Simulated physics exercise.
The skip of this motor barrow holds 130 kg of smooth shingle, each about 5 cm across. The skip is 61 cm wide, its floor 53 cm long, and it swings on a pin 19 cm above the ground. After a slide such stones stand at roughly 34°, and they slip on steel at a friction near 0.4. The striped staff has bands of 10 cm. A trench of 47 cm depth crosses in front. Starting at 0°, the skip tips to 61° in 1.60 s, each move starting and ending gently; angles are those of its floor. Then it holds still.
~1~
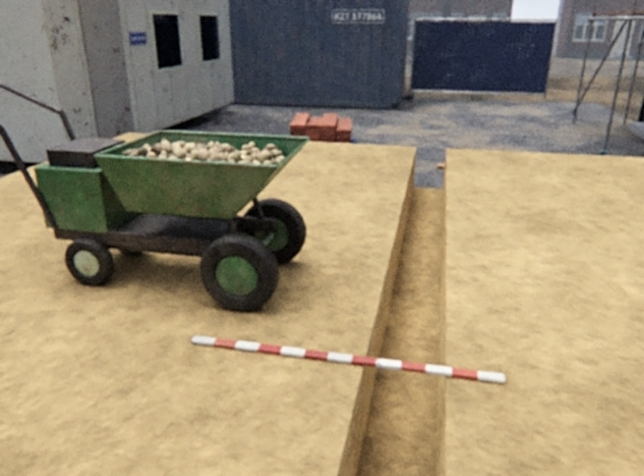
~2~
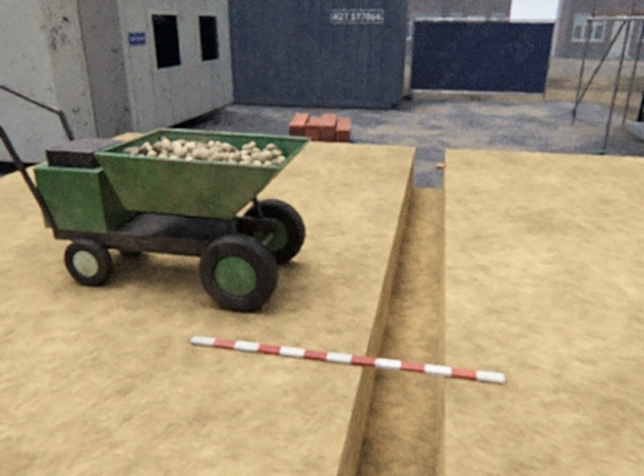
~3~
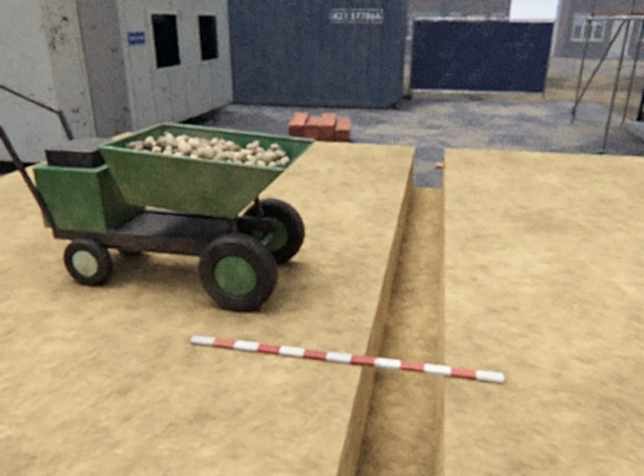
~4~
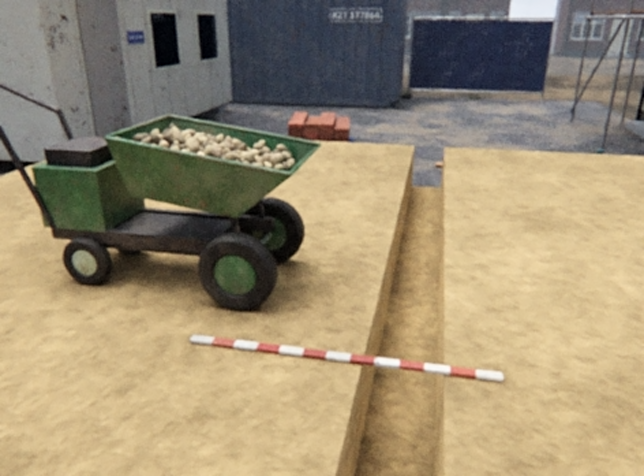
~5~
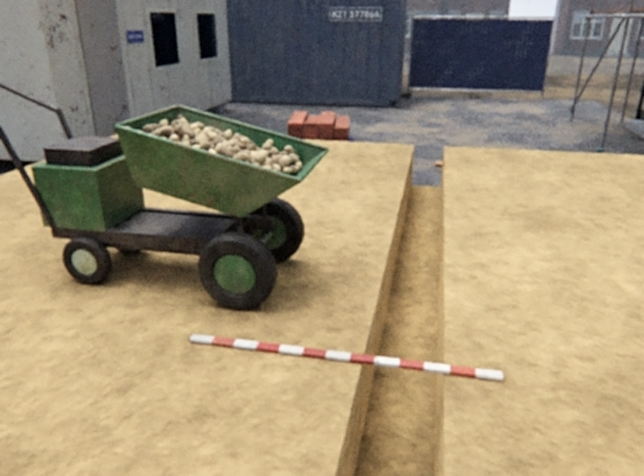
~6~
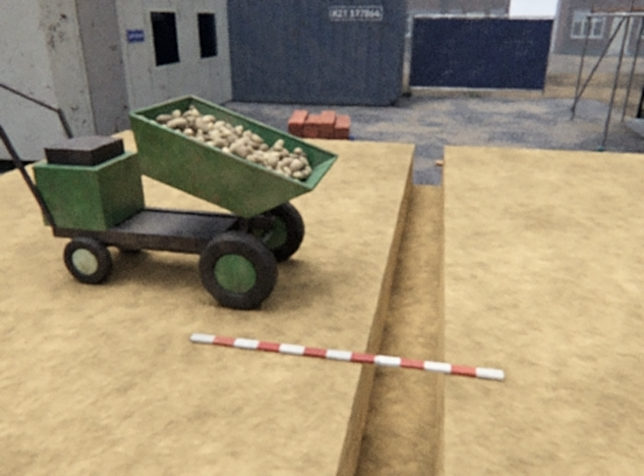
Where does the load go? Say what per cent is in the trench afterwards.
Some 99 per cent of it.
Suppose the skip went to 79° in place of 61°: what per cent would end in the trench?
It would be near 100 per cent.
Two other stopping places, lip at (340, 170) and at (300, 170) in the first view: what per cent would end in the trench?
Near 45 per cent from the first place, 85 from the second.
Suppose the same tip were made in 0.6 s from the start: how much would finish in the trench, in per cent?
It would be near 80 per cent.
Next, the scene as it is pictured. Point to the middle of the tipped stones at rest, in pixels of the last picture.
Their middle is at about (408, 359).
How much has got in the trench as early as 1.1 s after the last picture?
Some 45 per cent.
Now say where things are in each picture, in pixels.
In the first frame, the skip is at 0°, its lip at (276, 167); the top of the load is at (222, 151).
In the second frame, the skip is at 1°, its lip at (278, 168); the top of the load is at (211, 150).
In the third frame, lip at (283, 171), floor tilted 4°, highest stones at (176, 144).
In the fourth frame, lip at (291, 175), floor tilted 8°, highest stones at (176, 136).
In the fifth frame, lip at (301, 181), floor tilted 13°, highest stones at (178, 127).
In the sixth frame, the skip is at 19°, its lip at (312, 190); the top of the load is at (185, 118).
Then, 0.6 s after the last picture the floor is at 51°, 99 % in the skip, 1 % short of the trench; the foremost stones are at (370, 236).
Then, 1.1 s after the last picture the floor is at 61°, 53 % in the skip, 2 % short of the trench, 45 % in the trench; the foremost stones are at (437, 327).
Then, 1.4 s after the last picture the floor is at 61°, 25 % in the skip, 2 % short of the trench, 72 % in the trench, 1 % past the trench; the foremost stones are at (471, 317).
Then, 3.4 s after the last picture the floor is at 61°, 0 % in the skip, 99 % in the trench, 1 % past the trench; the foremost stones are at (497, 325).
